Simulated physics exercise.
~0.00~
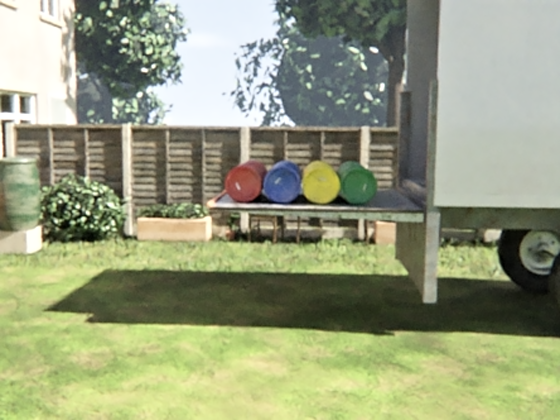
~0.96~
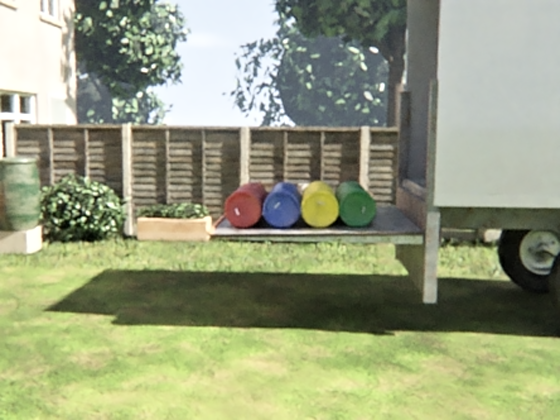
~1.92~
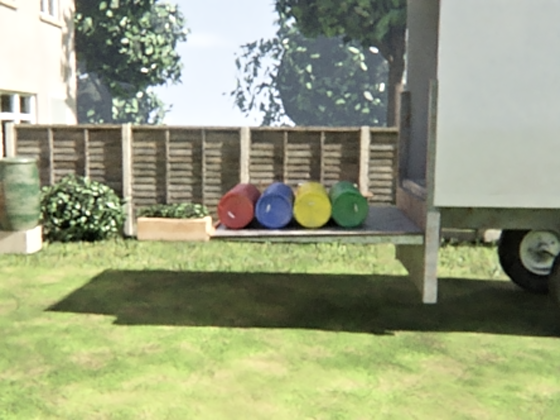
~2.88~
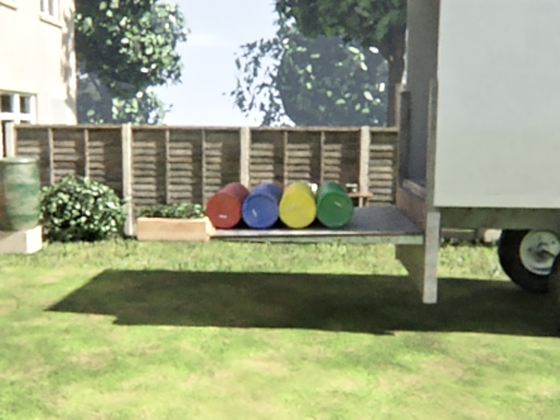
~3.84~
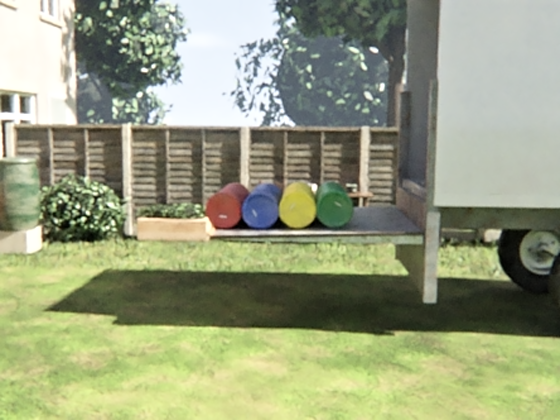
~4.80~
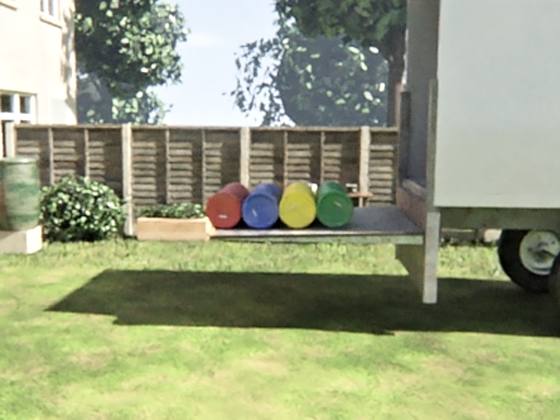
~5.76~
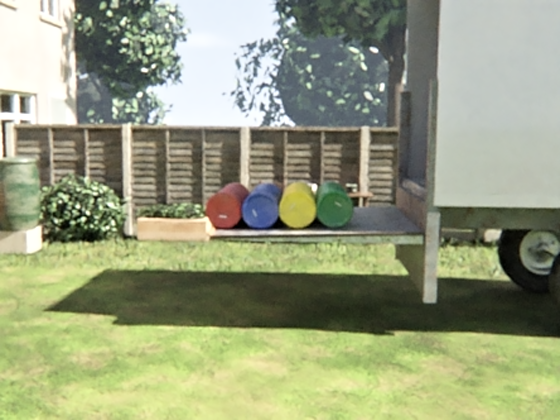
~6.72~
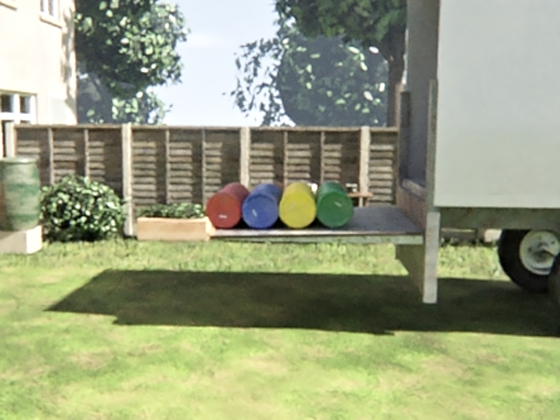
The clip opens on a sunny garden where red, blue, yellow and green cylinders lie side by side, ends facing us, on a raised platform behind a pale van body. The platform sinks a short way, carrying all four down with it, and ends up tilted slightly towards its left edge. The cylinders then roll a little to the left together, keeping their order. They come to a stop with the red one at the platform's left end, beside a wooden planter. None falls off, and the row stays still on the lowered platform.
